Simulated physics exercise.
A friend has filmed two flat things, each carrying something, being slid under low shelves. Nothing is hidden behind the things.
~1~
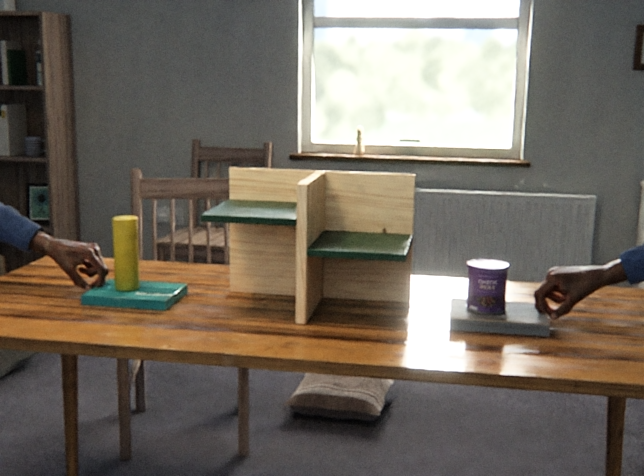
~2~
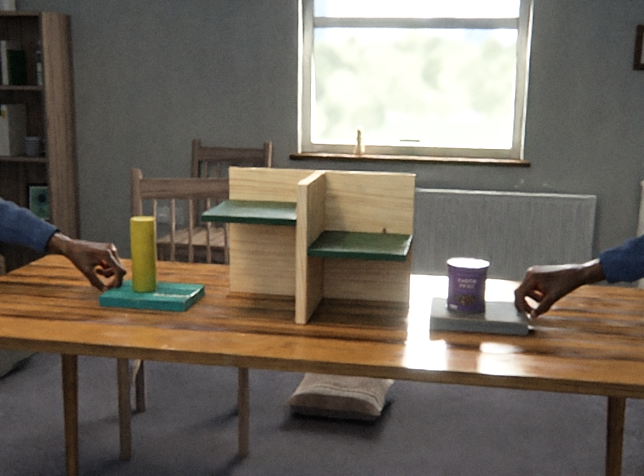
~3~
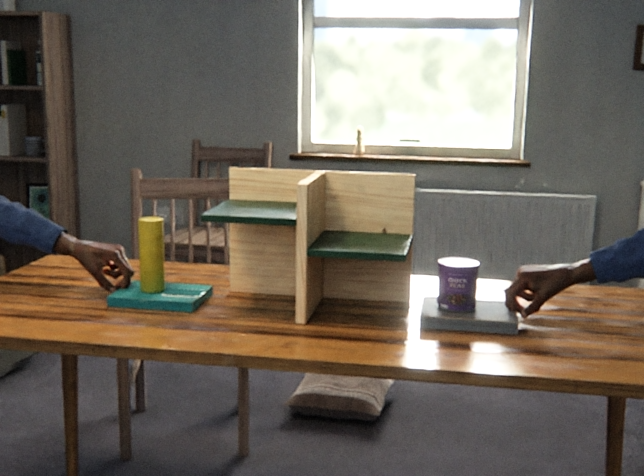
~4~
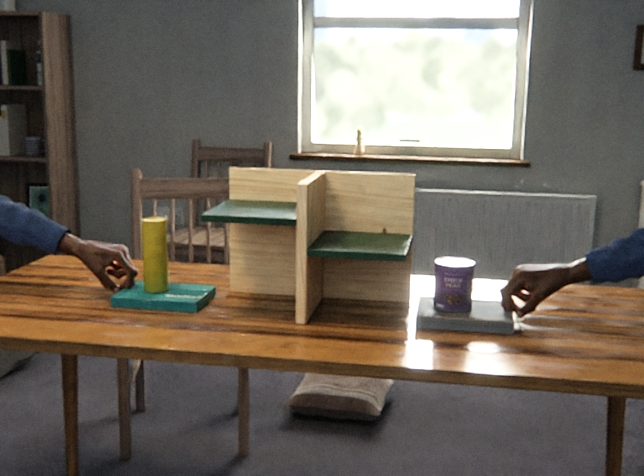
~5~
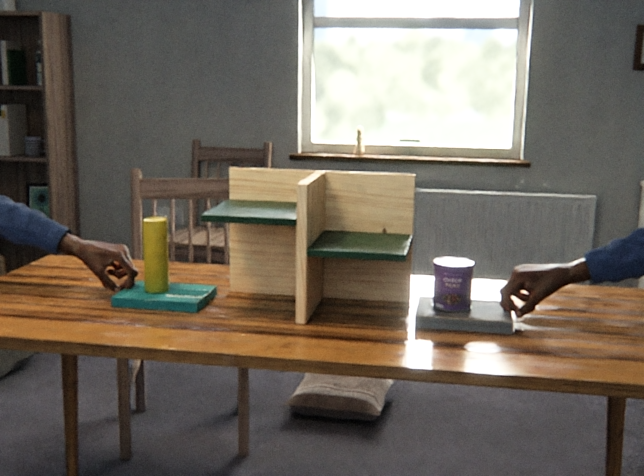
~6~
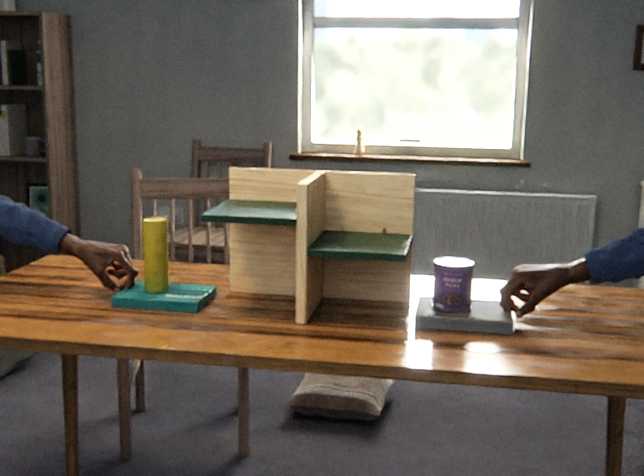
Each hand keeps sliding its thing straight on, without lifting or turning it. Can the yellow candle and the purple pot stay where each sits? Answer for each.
As it turns out, the yellow candle passes below; the purple pot passes below.
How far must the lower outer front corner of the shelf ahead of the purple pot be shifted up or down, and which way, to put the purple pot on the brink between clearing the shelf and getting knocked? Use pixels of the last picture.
Roughly 8 pixels down.
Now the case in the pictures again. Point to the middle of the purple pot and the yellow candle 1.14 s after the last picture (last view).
The purple pot at (414, 283), the yellow candle at (196, 258).
Then, 1.14 s later than the last frame, yellow candle riding along near (196, 257); purple pot riding along near (414, 283).
When it is over, the yellow candle clears the shelf, near (249, 260); the purple pot clears the shelf, near (352, 279).
